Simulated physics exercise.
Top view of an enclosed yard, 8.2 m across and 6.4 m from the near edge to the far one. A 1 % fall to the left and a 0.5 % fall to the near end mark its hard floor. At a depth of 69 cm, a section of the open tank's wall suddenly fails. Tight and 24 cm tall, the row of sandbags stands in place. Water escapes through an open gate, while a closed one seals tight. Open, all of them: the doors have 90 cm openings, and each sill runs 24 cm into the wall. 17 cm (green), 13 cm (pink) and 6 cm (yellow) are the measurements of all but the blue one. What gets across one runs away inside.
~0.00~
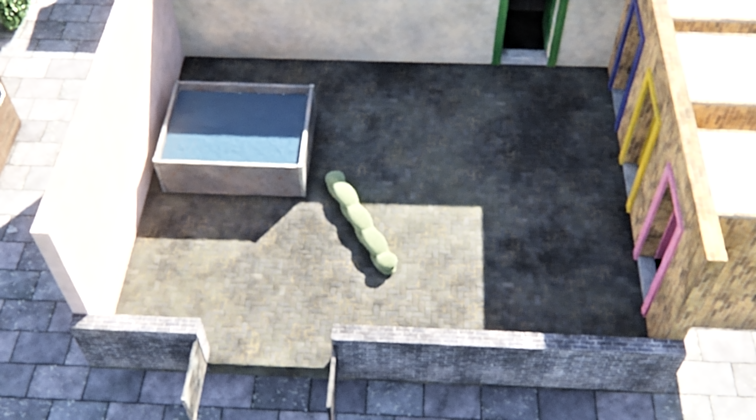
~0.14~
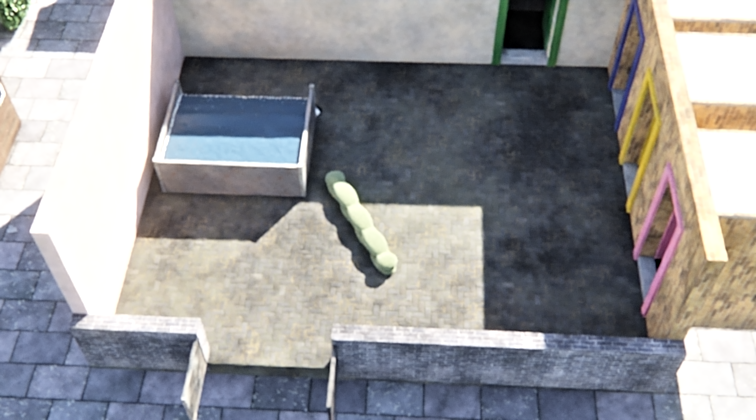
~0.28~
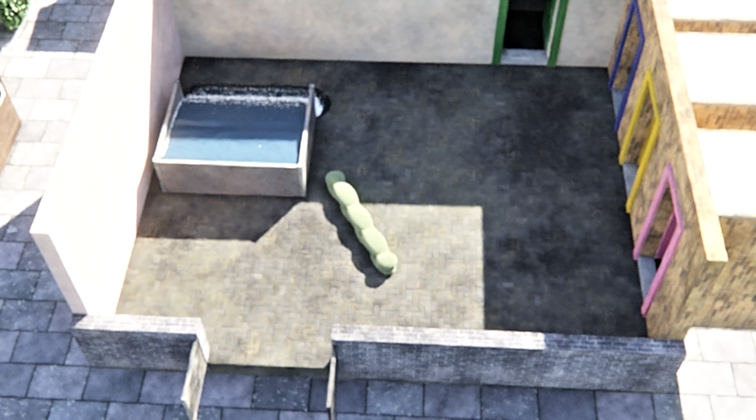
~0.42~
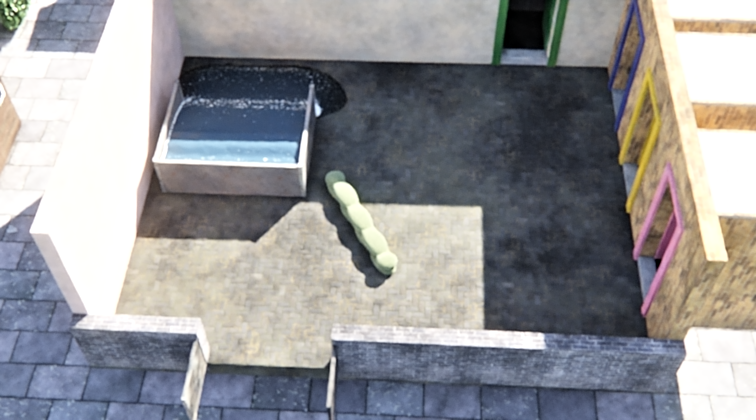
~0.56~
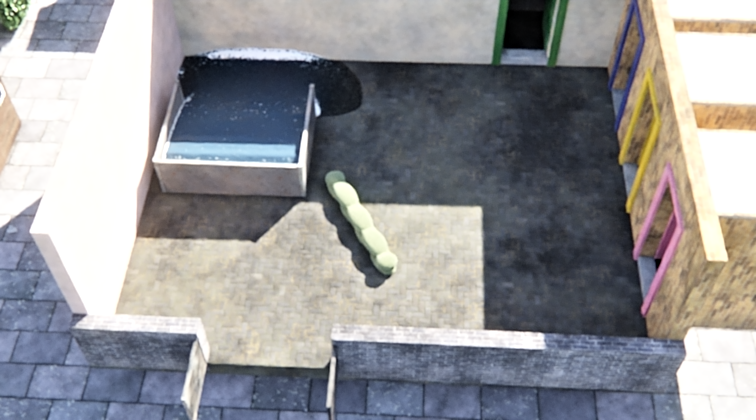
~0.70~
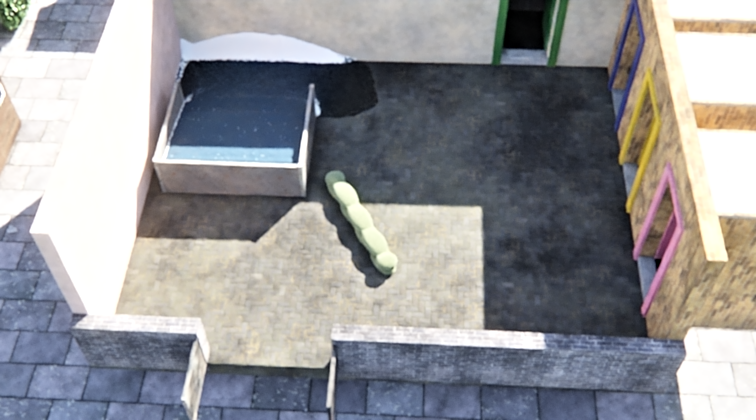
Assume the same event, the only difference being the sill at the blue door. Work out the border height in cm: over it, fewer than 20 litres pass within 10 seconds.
Border at about 12 cm.
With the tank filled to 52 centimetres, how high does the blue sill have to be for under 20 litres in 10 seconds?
In that case, roughly 7.0 cm.
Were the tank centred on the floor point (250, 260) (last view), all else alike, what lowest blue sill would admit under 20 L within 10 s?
Then about 8.0 centimetres at the least.
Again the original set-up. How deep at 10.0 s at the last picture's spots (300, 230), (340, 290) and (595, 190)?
Ordered as asked: 1, 5, 4 cm.
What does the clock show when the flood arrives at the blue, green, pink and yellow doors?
Blue 3.0 s, green 2.2 s, pink 4.5 s, yellow 3.6 s.
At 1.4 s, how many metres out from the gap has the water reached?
It gets close to 3.6 metres out.
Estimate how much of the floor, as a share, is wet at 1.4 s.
Roughly 10 percent of the floor is wet.
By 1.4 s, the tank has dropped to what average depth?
Average depth: Approx. 31 cm.
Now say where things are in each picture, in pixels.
The first picture shows the open tank at (237, 126) is whole and still, 69 cm deep; the blue door at (626, 68) is dry.
In the second picture, the front is at a hidden place, 0.3 m from the gap on the far side; 0.6 m2 of floor is wet, 69 cm left at the back.
In the third picture, the gap is on the far side, the front 0.7 m out at a hidden place; the back of the open tank holds 69 cm.
In the fourth picture, the front is at (207, 68), 1.2 m from the gap on the far side; 3.5 m2 of floor is wet, 66 cm left at the back.
In the fifth picture, water pours out on the far side and has run 1.5 m, to (188, 57); about 11 cm deep outside, 58 cm at the back.
In the sixth picture, the front is at (360, 61), 1.7 m from the gap on the far side; 5.1 m2 of floor is wet, 59 cm left at the back; the blue door at (626, 68), 6.7 m from the gap, is still 4.7 m from the nearest water.
After 1.4 s water covers 10 % of the floor, deepest (57 cm) near (185, 59); it has not reached the blue door.
After 3.0 s water covers 40 % of the floor, deepest (29 cm) near (178, 85); 4 cm at the blue door, 0 litres in over its 6 cm sill.
After 10.0 s water covers 90 % of the floor, deepest (11 cm) near (107, 344); 5 cm at the blue door, 105 litres in over its 6 cm sill.
At the blue door as built, the water arrived by 3.0 s and peaked near 16 cm at 4.2 s.
With a sill of 11 cm, 27 litres would have come in within the 10 s; with 14.5 cm, 5 litres. So under 20 litres takes about 12 cm.
